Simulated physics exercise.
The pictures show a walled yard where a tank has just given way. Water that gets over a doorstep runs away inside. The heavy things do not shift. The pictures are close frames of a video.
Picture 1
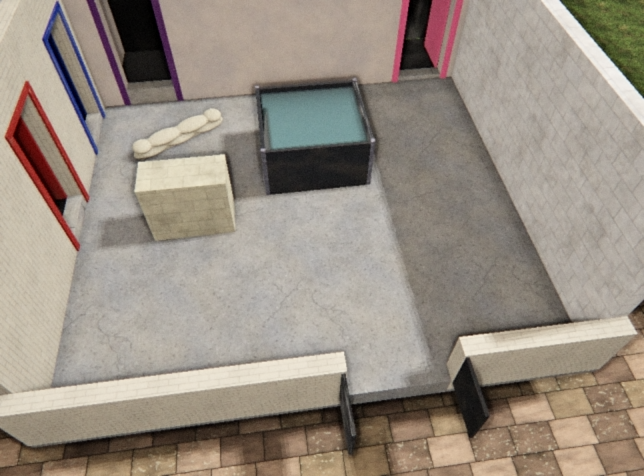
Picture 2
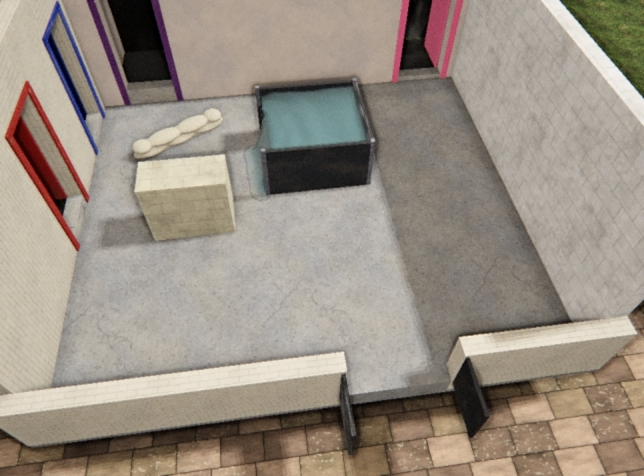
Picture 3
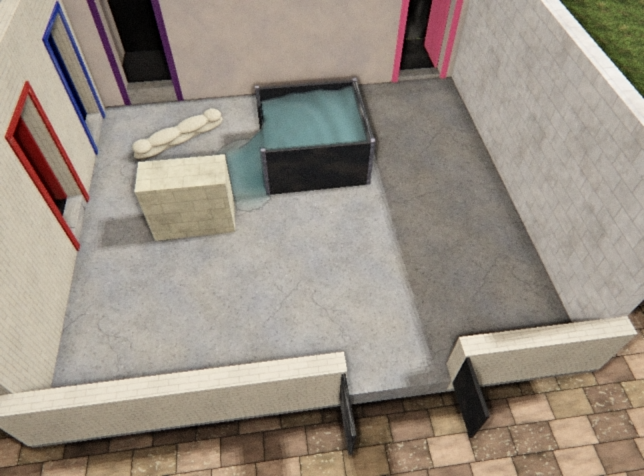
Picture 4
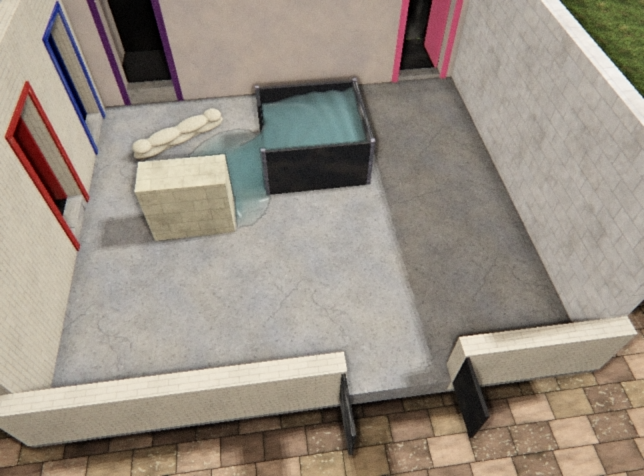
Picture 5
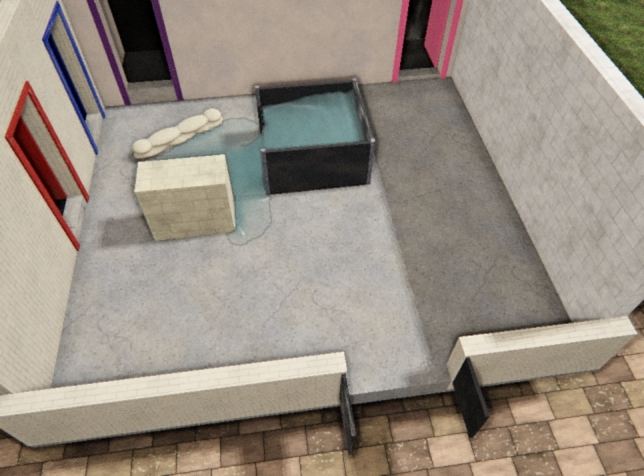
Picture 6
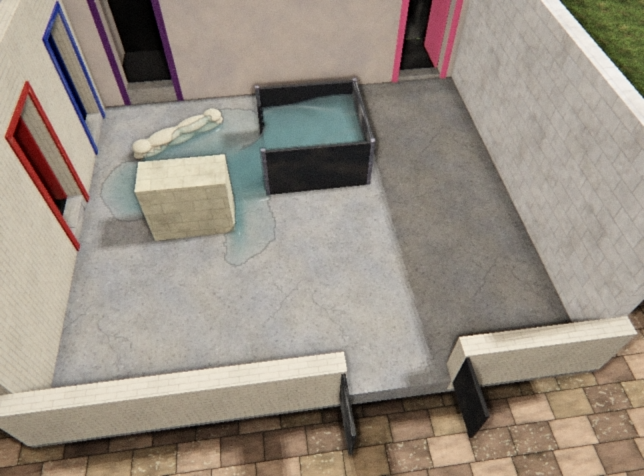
A walled yard with a pale concrete floor is seen from above by a still camera, with brick paving beyond a low front wall. A dark, open-topped tank of teal water stands near the back, right of a cream block and a pale twisted piece, with red, blue, purple and pink door surrounds around. Water pours from the tank's left side, spreads behind and beside the block, and reaches around its left.
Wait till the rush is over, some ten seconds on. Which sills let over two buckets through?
In the end: The blue door holds within the limit; the pink door holds within the limit; the purple door holds within the limit; the red door floods.
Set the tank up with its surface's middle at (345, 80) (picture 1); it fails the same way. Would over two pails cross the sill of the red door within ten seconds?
In short: The red door takes more.
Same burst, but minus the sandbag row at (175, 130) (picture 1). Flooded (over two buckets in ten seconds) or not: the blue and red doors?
In short: The blue one is over, the red one floods.
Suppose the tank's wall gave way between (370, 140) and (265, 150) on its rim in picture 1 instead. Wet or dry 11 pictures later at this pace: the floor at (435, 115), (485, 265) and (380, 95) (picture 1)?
In turn: Dry, covered, free of water.
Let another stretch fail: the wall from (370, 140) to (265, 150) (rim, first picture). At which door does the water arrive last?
I say the pink-painted one.
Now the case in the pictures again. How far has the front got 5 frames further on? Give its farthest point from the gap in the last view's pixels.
Around (68, 303).
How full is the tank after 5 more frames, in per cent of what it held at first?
Close to 48 %.
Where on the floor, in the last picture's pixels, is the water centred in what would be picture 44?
I would point to (227, 209).
A moment on, water covers 20 % of the floor; the blue door wet at the sill, nothing in, the pink door not reached, the purple door not reached, the red door over two buckets in.
Next, water covers 35 % of the floor; the blue door wet at the sill, nothing in, the pink door not reached, the purple door wet at the sill, nothing in, the red door far over two buckets in.
Then, water covers 45 % of the floor; the blue door wet at the sill, nothing in, the pink door not reached, the purple door wet at the sill, nothing in, the red door far over two buckets in.
Later, water covers 70 % of the floor; the blue door wet at the sill, nothing in, the pink door wet at the sill, nothing in, the purple door wet at the sill, nothing in, the red door far over two buckets in.
In the end, water covers 95 % of the floor; the blue door wet at the sill, nothing in, the pink door wet at the sill, nothing in, the purple door wet at the sill, nothing in, the red door far over two buckets in.
